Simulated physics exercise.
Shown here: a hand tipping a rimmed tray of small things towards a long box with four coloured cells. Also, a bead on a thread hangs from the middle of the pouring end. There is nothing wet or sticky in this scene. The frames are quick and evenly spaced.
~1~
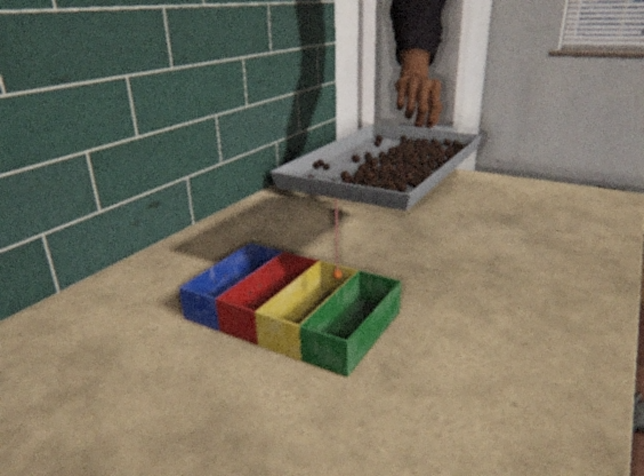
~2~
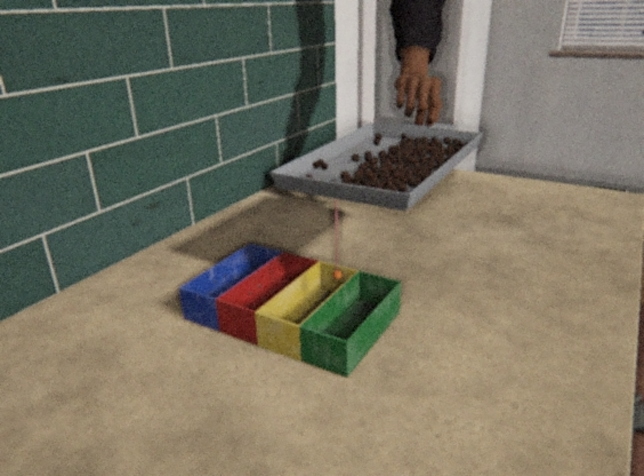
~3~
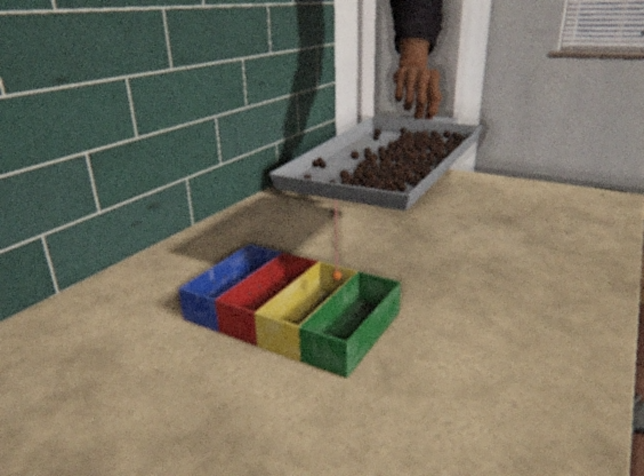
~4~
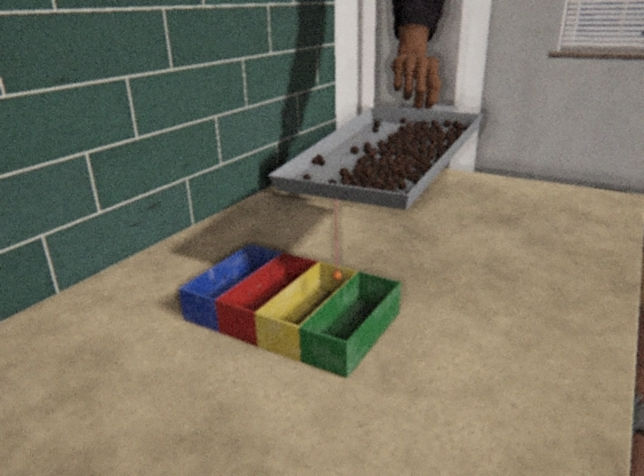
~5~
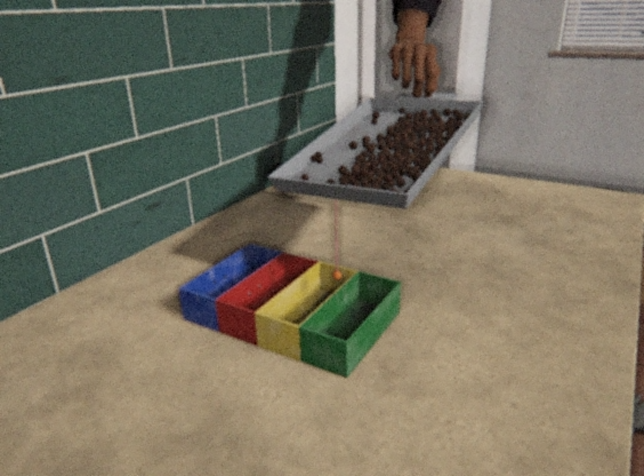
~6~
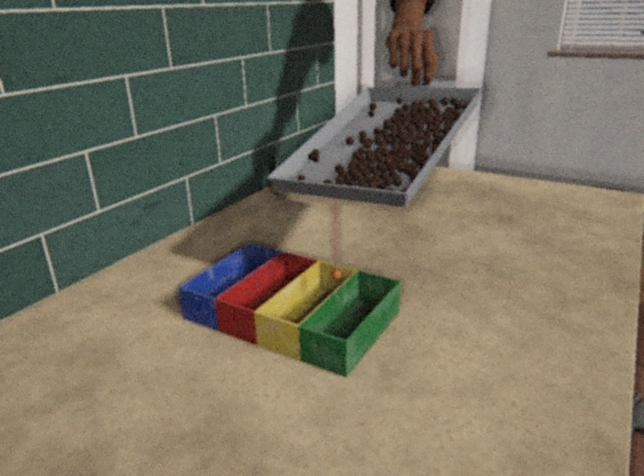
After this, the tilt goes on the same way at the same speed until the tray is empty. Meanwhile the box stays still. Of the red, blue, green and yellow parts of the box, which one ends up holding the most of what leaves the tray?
The red part holds the most.
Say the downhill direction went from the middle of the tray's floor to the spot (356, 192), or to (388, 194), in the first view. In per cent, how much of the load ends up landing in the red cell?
10 per cent, then 0 per cent.
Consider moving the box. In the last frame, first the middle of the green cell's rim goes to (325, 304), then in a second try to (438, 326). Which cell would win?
In the first try it is that yellow cell, in the second it is blue.
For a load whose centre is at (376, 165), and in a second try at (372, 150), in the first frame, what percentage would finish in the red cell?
Close to 40 per cent, followed by close to 50 per cent.
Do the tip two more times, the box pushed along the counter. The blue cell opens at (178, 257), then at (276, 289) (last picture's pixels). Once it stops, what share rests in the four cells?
Trial 1 near 60 %, trial 2 near 80 %.
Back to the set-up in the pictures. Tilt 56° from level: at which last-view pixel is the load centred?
Around (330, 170).
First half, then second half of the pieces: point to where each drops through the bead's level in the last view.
Around (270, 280), followed by around (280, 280).
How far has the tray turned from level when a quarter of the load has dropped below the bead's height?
Approx. reading: About 80°.
Just after the last frame, tray tipped steeply; almost all on the tray; just a few in the green cell; just a few in the yellow cell; just a few in the blue cell; just a few in the red cell; just a few falling or outside the box.
A moment on, tray tipped right over; about a tenth on the tray; roughly a third in the red cell; roughly a quarter in the yellow cell; about a tenth in the green cell; just a few in the blue cell; about a tenth falling or outside the box.
Further on, tray tipped past a quarter turn; roughly half in the red cell; roughly a third in the yellow cell; about a tenth in the green cell; just a few in the blue cell; about a tenth falling or outside the box.
When it is over, tray tipped past a quarter turn; roughly half in the red cell; roughly a third in the yellow cell; about a tenth in the green cell; just a few in the blue cell; about a tenth outside the box.
